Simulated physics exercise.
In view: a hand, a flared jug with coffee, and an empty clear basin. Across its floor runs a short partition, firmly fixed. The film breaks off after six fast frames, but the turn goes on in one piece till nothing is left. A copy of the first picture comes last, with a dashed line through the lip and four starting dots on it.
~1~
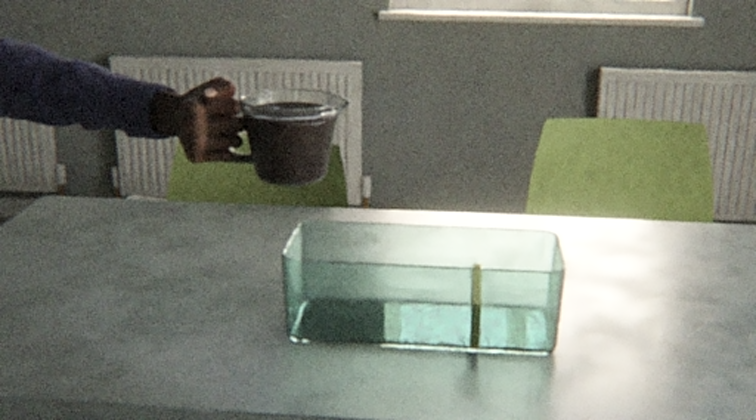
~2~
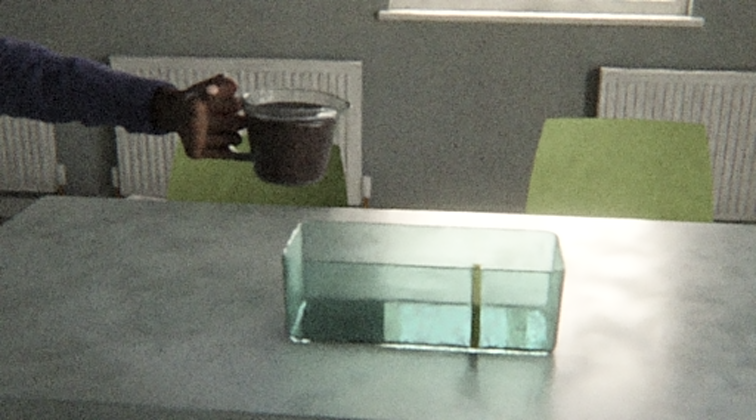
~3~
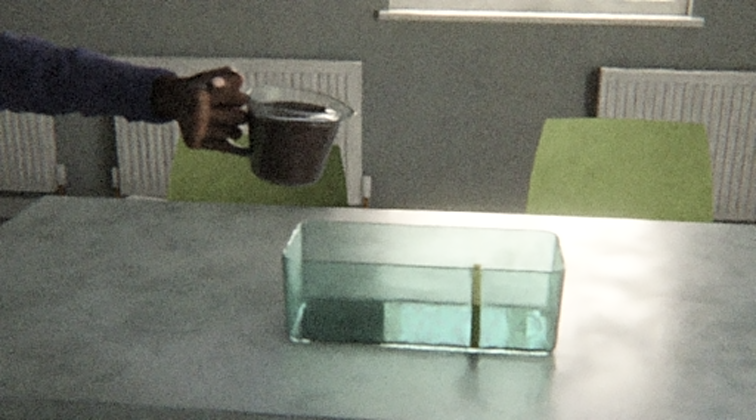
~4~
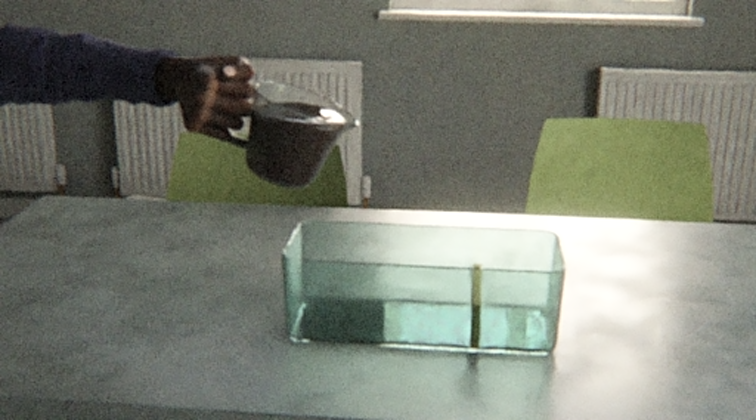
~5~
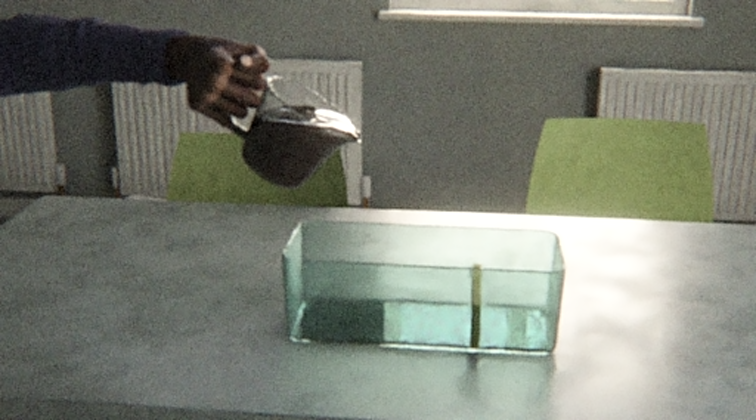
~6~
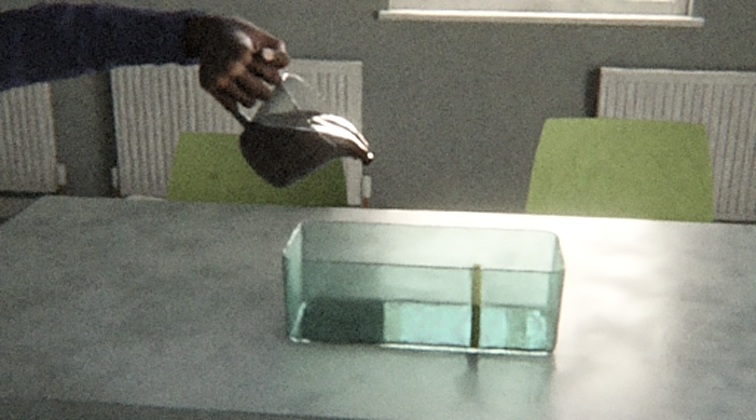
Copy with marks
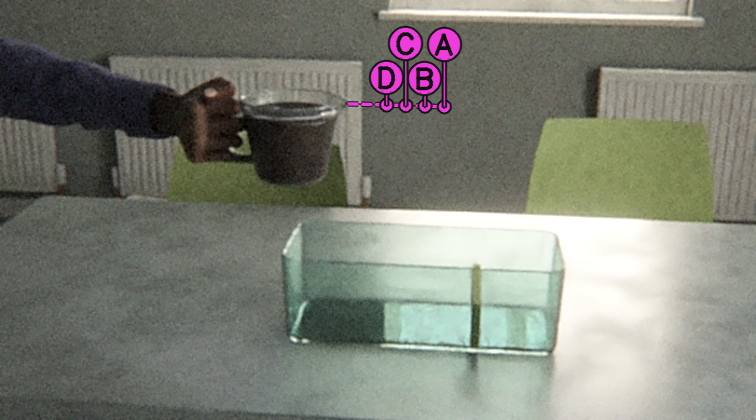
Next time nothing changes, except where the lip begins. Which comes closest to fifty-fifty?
A.
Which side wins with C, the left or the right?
The left one.
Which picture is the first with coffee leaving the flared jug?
In picture 5.
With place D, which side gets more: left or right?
The left side.
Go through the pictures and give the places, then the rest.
Upright, lip at (349, 103); basin from (287, 337) to (557, 352); top of the wall at (477, 283); nothing has left yet.
Tipped about 2°, lip at (350, 106); nothing has left yet.
Tipped about 9°, lip at (354, 113); nothing has left yet.
Tipped about 19°, lip at (357, 125); nothing has left yet.
Tipped about 32°, lip at (359, 140); coffee is over the lip, down to (359, 140).
Tipped about 47°, lip at (357, 156); coffee is over the lip, down to (368, 162).
On the marked copy, A at (444, 106); B at (424, 106); C at (405, 105); D at (386, 105).
With A, about 55 % ends left of the wall and 40 % right of it; 4 % is lost outside.
With B, about 86 % ends left of the wall and 10 % right of it; 3 % is lost outside.
With C, about 90 % ends left of the wall and 4 % right of it; 6 % is lost outside.
With D, about 90 % ends left of the wall and 5 % right of it; 6 % is lost outside.
